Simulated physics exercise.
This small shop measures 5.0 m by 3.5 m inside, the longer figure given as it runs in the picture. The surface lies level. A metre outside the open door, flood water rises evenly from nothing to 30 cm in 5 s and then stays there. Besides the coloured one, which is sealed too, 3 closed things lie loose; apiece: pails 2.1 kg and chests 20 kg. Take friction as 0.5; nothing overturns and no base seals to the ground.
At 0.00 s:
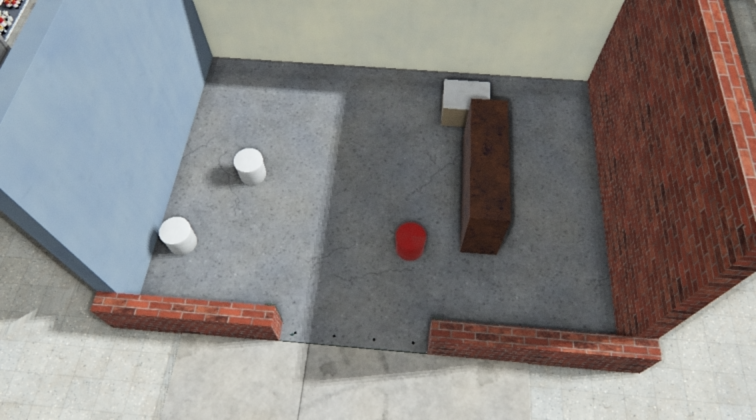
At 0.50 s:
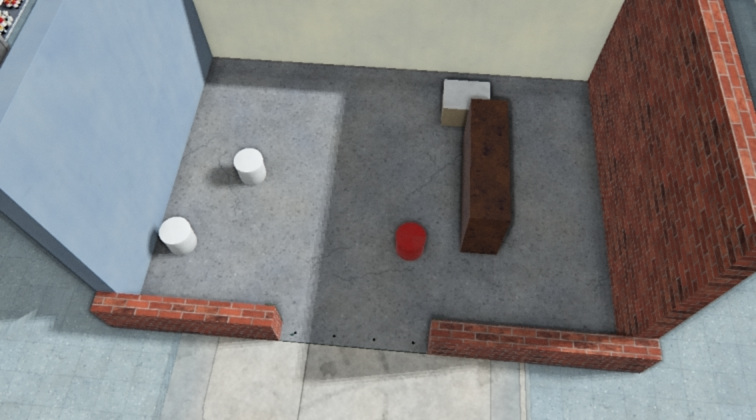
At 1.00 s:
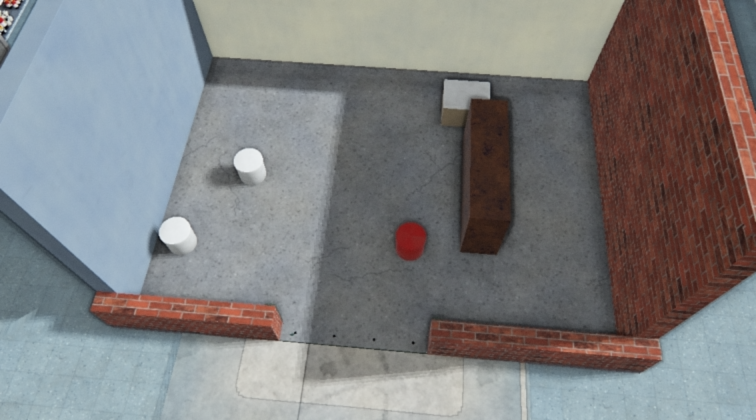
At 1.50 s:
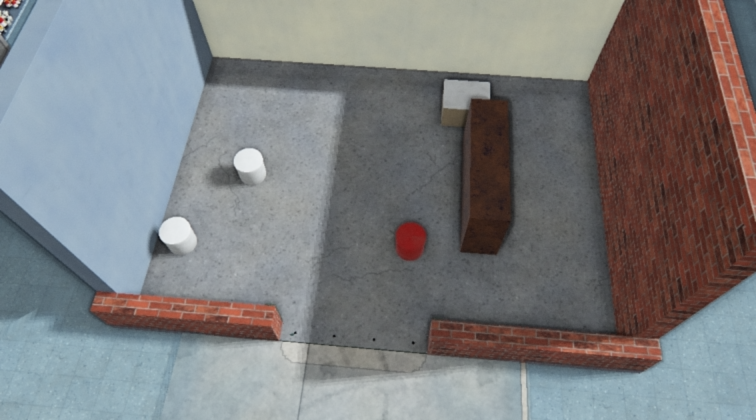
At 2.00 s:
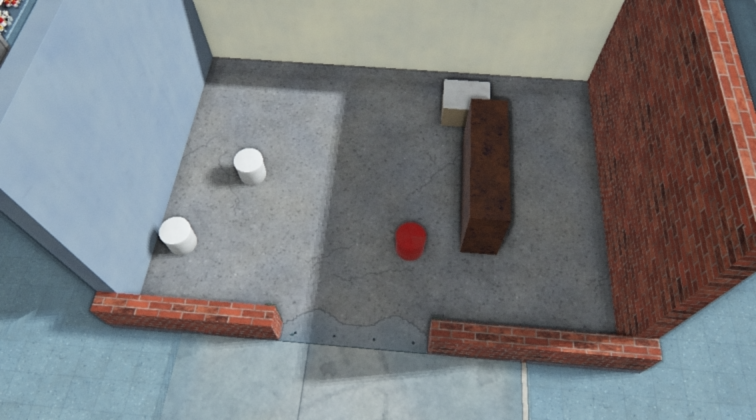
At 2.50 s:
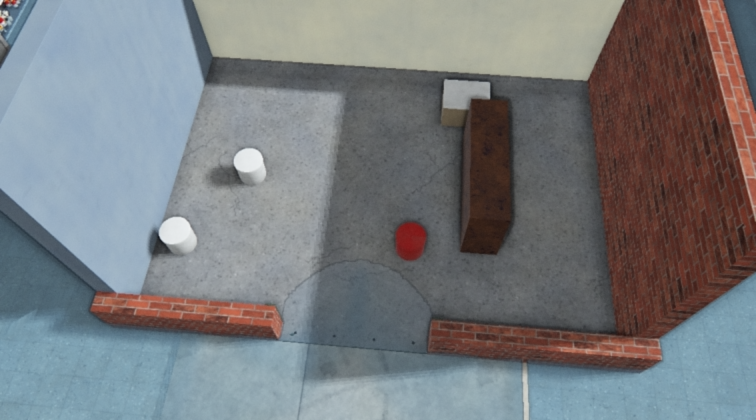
Shallow water spreads across the pavement and through the doorway while the red pail stays still.
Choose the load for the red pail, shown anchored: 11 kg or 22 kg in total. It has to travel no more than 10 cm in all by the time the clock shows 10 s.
I expect that neither load is enough.
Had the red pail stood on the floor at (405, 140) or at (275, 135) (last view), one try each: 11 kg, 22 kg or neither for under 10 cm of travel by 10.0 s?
In that order: Only the larger holds; only the larger holds.
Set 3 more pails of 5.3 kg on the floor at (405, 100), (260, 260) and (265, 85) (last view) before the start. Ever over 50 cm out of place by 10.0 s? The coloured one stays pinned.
In that order: Over, less, over.
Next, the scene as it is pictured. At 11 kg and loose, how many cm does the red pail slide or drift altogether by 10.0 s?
Some 350 cm in all.
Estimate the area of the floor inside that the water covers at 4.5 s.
Some 8.5 m2.
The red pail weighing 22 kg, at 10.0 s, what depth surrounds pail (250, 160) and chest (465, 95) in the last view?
Roughly 17 and 12 cm.
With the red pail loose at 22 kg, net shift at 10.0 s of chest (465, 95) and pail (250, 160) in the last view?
In that order: 120 cm, 60 cm.
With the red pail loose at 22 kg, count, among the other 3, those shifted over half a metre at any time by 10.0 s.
I count 3.
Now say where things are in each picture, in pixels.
The red pail at (411, 236), on the bottom; water covers 0.0 m2; 0 of 4 have shifted, in the first picture.
The red pail at (411, 236) rests on the ground; water covers 0.0 m2; 0 of 4 have shifted, in the second picture.
The red pail at (411, 236), on the bottom; water covers 0.0 m2; 0 of 4 have shifted, in the third picture.
The red pail at (411, 236) rests on the ground; 0.0 m2 under water; 0 of 4 have shifted, in the fourth picture.
The red pail at (411, 236) rests on the ground; water covers 0.1 m2; 0 of 4 have shifted, in the fifth picture.
The red pail at (411, 236), on the bottom; 0.8 m2 under water; 0 of 4 have shifted, in the sixth picture.
After 3.5 s the red pail would be 0 cm from its start with 11 kg and 0 cm from its start with 22 kg; 6 cm of water round it then.
After 4.5 s the red pail would be 27 cm from its start with 11 kg and 0 cm from its start with 22 kg; 8 cm of water round it then.
After 7.0 s the red pail would be 203 cm from its start with 11 kg and 37 cm from its start with 22 kg; 10 cm of water round it then.
After 10.0 s the red pail would be 248 cm from its start with 11 kg and 92 cm from its start with 22 kg; 13 cm of water round it then.
